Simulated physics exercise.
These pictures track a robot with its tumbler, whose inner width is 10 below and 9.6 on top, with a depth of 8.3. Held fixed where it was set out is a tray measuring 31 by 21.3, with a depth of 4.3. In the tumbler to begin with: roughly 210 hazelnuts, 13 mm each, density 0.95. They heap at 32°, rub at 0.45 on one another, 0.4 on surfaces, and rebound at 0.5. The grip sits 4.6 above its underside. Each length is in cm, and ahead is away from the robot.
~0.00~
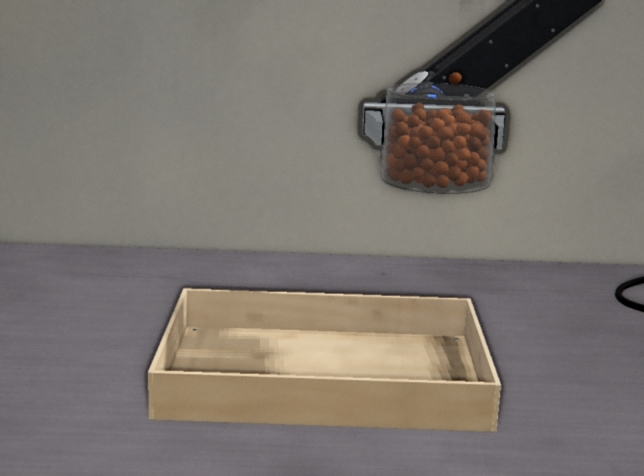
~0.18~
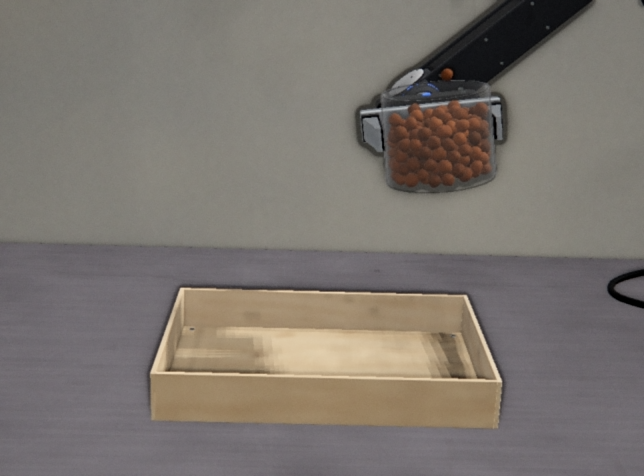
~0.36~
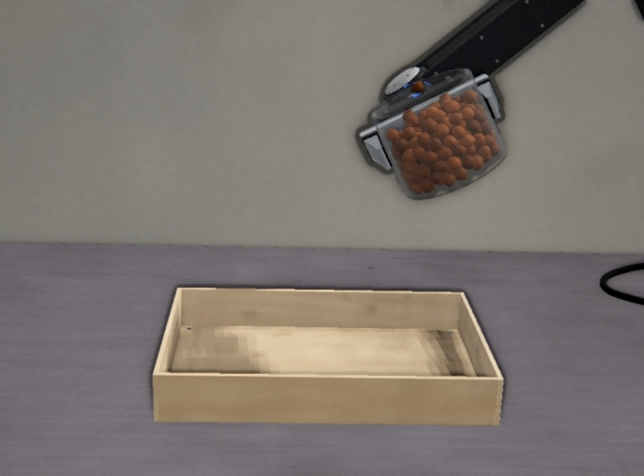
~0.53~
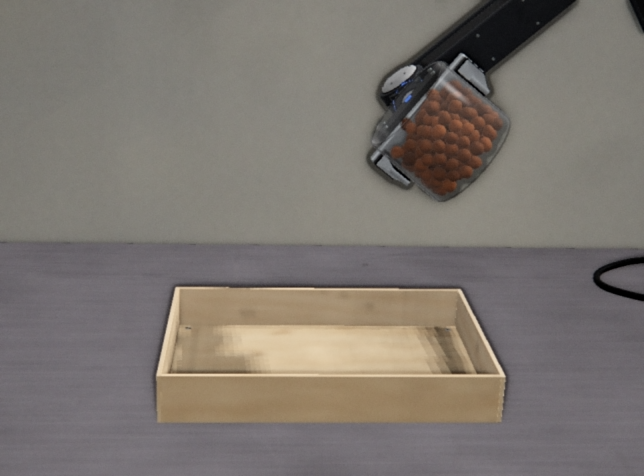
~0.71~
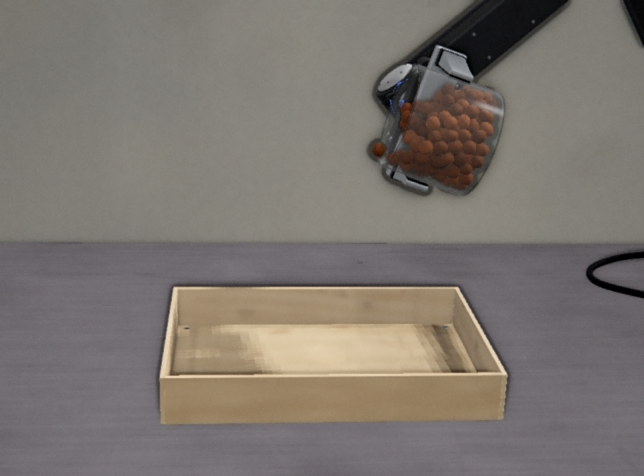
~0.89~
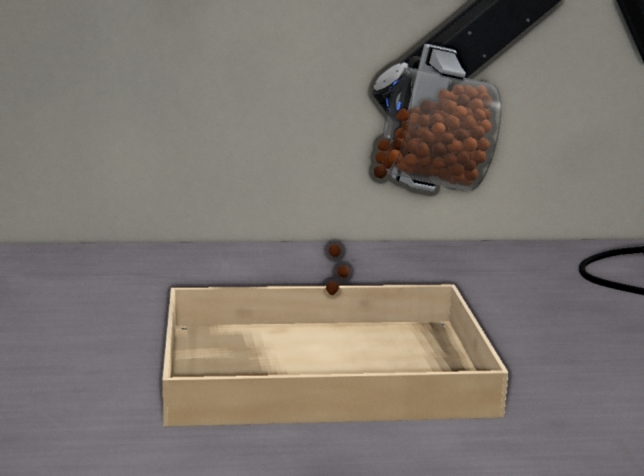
Above a wooden tray, a robot arm tilts a clear tumbler until a few hazelnuts drop.
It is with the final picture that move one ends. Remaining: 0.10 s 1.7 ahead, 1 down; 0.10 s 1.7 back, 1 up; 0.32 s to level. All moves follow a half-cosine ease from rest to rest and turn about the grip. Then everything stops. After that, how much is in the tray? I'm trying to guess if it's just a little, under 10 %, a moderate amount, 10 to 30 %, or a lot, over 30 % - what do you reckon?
I reckon a moderate amount.
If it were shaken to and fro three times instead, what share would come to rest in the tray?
35 per cent or so.
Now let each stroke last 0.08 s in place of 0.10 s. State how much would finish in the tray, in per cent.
About 20 per cent in that case.
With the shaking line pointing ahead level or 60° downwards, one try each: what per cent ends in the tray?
Some 25 and 15 per cent.
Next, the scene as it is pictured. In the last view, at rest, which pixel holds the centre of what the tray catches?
Centre estimate: About (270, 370).
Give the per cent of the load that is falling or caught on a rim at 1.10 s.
Logged share: Close to 8 per cent.
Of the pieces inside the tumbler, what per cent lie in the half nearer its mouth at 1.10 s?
Around 45 per cent of it.
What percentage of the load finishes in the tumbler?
80 %.
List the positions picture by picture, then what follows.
Tumbler middle at (438, 138), level; upper third of the load around (445, 128), from x 390 to 485, top at y 80; 209 in the tumbler, in the first picture.
Tumbler middle at (438, 136), tilted 8° forward; upper third of the load around (444, 126), from x 395 to 485, top at y 75, in the second picture.
Tumbler middle at (439, 135), tilted 27° forward; upper third of the load around (453, 121), from x 395 to 495, top at y 85, in the third picture.
Tumbler middle at (440, 132), tilted 52° forward; upper third of the load around (456, 115), from x 395 to 495, top at y 85, in the fourth picture.
Tumbler middle at (441, 131), tilted 71° forward; upper third of the load around (458, 109), from x 380 to 490, top at y 90, in the fifth picture.
Tumbler middle at (440, 129), tilted 79° forward; upper third of the load around (457, 114), from x 330 to 485, top at y 90; 205 in the tumbler, 4 in flight or on a rim, in the sixth picture.
By 1.10 s, tilted 79° forward, highest piece 27 above the table; 188 in the tumbler, 5 in the tray, 16 in flight or on a rim.
By 1.31 s, tilted 19° forward, highest piece 28 above the table; 169 in the tumbler, 32 in the tray, 8 in flight or on a rim.
By 1.61 s, level, highest piece 27 above the table; 169 in the tumbler, 39 in the tray, 1 on the table or floor.
By 2.66 s, level, highest piece 27 above the table; 169 in the tumbler, 39 in the tray, 1 on the table or floor.
Final count, 169 in the tumbler, 39 in the tray, 1 on the table or floor. That is 19 % in the tray.
